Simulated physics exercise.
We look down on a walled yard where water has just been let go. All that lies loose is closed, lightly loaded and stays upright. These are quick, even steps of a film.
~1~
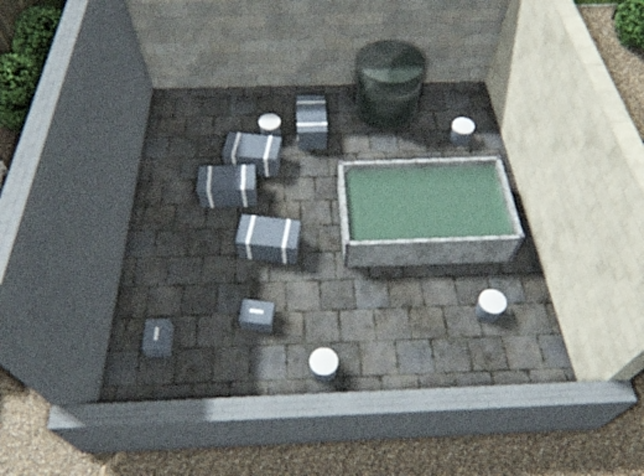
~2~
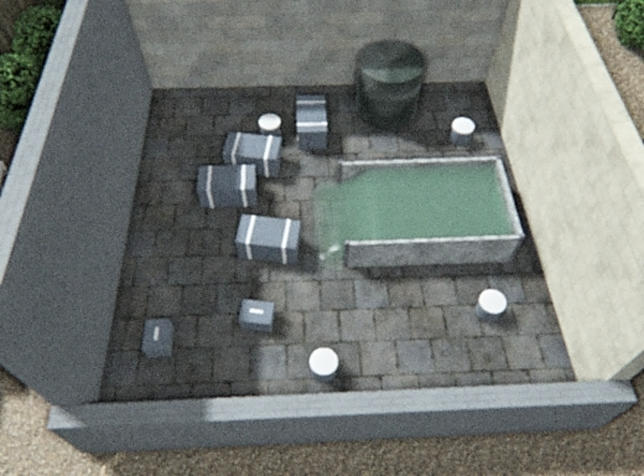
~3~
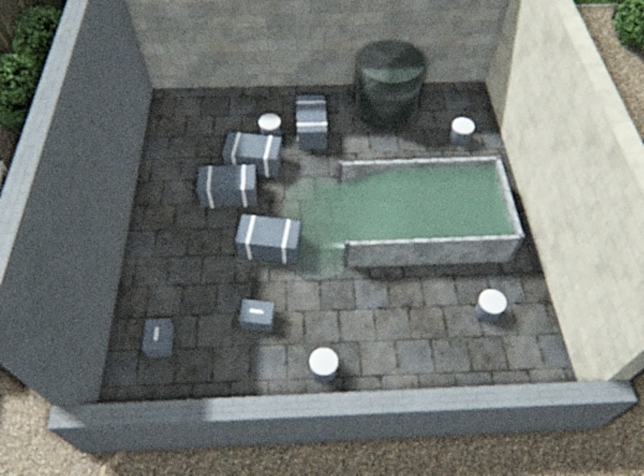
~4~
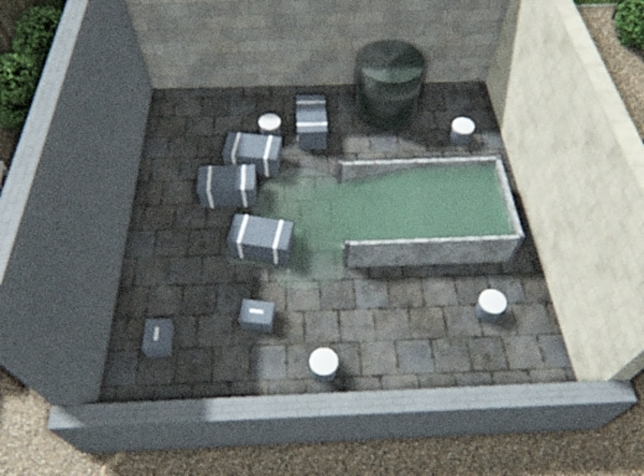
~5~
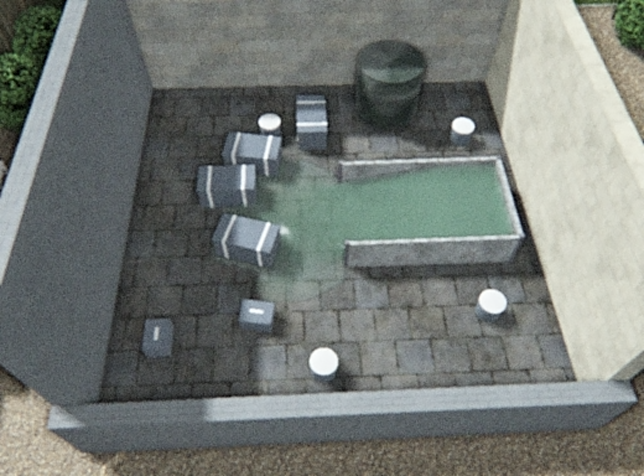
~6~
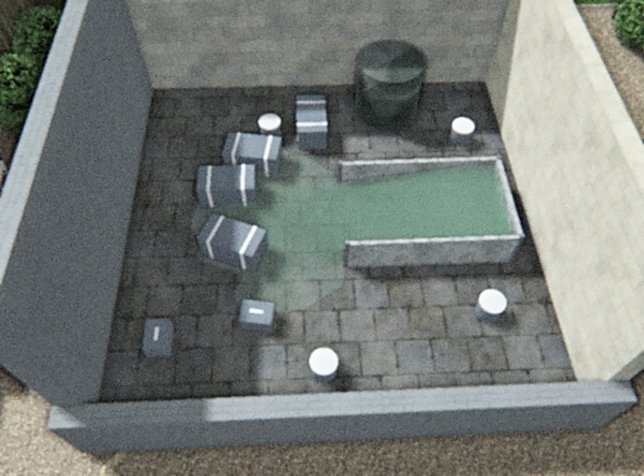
Green water pouring from the open left end of a tank in a walled yard, spreading across paving and pushing one trunk left.
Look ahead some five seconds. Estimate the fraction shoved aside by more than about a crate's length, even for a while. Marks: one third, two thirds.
That comes to between one and two thirds.
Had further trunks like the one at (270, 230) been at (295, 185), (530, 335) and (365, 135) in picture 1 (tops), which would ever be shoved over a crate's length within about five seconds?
One after the other: Shifted that much, less than that, never so far.
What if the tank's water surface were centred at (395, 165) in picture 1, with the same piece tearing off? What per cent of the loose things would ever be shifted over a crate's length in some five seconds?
I make it 50 per cent.
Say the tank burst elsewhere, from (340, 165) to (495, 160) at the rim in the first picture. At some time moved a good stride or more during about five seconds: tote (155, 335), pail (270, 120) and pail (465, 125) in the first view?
In that order: Short of that, yes, pushed that far.
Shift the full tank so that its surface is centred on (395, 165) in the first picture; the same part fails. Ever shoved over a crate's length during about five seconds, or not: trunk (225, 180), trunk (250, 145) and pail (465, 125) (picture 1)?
One after the other: Shifted that much, swept aside, no.
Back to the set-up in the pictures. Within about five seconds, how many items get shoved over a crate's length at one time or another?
5 of them.
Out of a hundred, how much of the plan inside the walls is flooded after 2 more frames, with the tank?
Near 30 in a hundred.
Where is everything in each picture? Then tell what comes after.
A trunk at (268, 231), on the bottom; a trunk at (226, 178), on the bottom; 0 of 10 have shifted, in the first picture.
A trunk at (268, 231) rests on the ground; a trunk at (226, 178) rests on the ground; 0 of 10 have shifted, in the second picture.
A trunk at (268, 231), on the bottom; a trunk at (226, 178), on the bottom; 0 of 10 have shifted, in the third picture.
A trunk at (260, 232) rests on the ground, close to its start; a trunk at (226, 178) rests on the ground; 1 of 10 have shifted, in the fourth picture.
A trunk at (246, 233), on the bottom, close to its start; a trunk at (226, 178), on the bottom; 1 of 10 have shifted, in the fifth picture.
A trunk at (232, 234), on the bottom, a stride from its start; a trunk at (226, 178) rests on the ground; 1 of 10 have shifted, in the sixth picture.
A moment on, 1 of 10 are well off their spots; 0 afloat.
Next, 3 of 10 are well off their spots; 2 afloat.
Later, 5 of 10 are well off their spots; 3 afloat.
In the end, 5 of 10 are well off their spots, and 5 have been at some point; 4 afloat.
